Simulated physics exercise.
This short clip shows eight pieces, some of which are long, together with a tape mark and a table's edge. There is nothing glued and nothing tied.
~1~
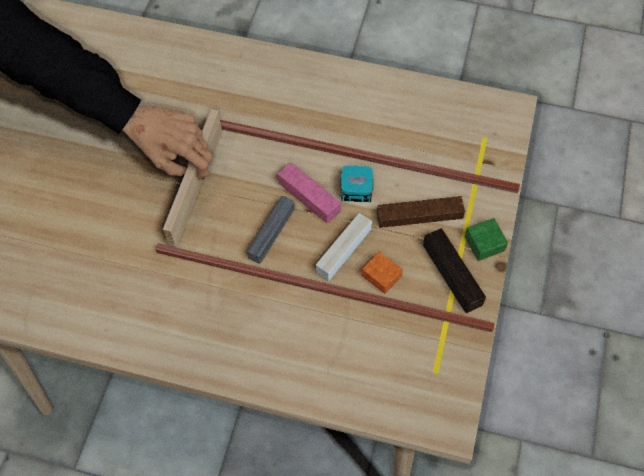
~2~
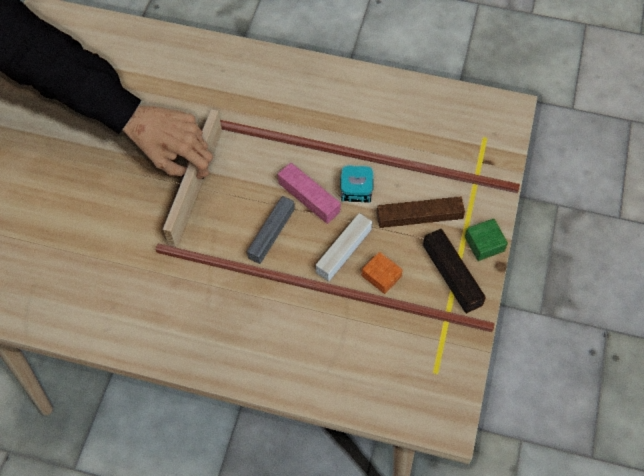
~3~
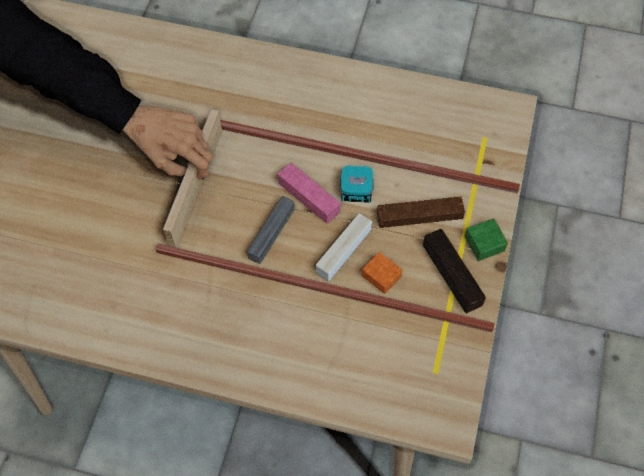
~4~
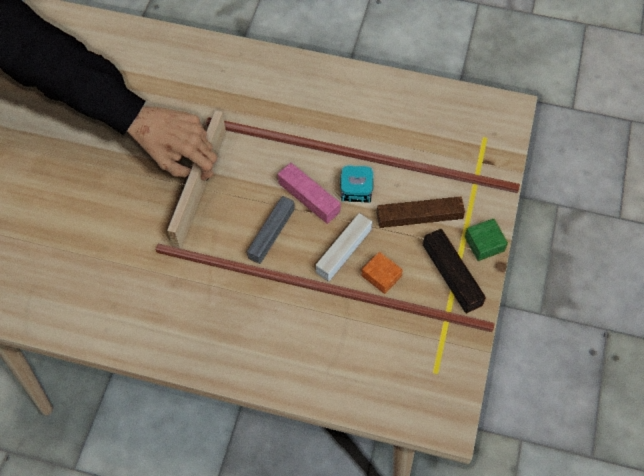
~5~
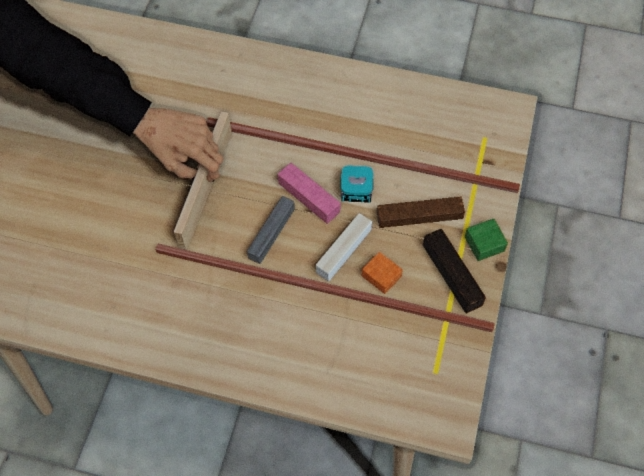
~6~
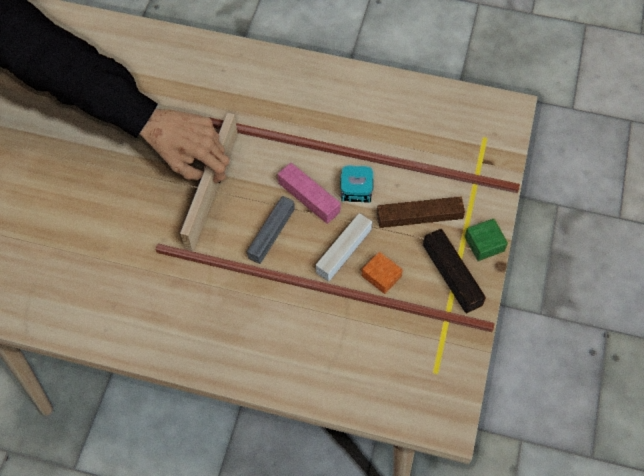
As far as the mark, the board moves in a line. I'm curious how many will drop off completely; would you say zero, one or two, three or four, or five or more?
I would say three or four.
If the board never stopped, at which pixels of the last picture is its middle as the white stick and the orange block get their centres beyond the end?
Around (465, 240), then around (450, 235).
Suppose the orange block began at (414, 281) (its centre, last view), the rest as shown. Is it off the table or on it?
From that start it falls away.
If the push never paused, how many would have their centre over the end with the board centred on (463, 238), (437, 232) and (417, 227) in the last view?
Result per place: 4; 2; 0.
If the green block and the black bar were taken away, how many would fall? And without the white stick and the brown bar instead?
Try one: 2; try two: 2.
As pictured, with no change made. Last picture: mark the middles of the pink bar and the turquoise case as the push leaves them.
Pink bar at (487, 241), turquoise case at (489, 195).
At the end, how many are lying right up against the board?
Number: 3.
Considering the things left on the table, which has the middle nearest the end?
White stick.
A little later, none off yet; green block at rest near (486, 240); black bar at rest near (454, 270); brown bar at rest near (421, 212).
When it is over, the number that fall off is three or four; down, orange block, brown bar, black bar and green block.
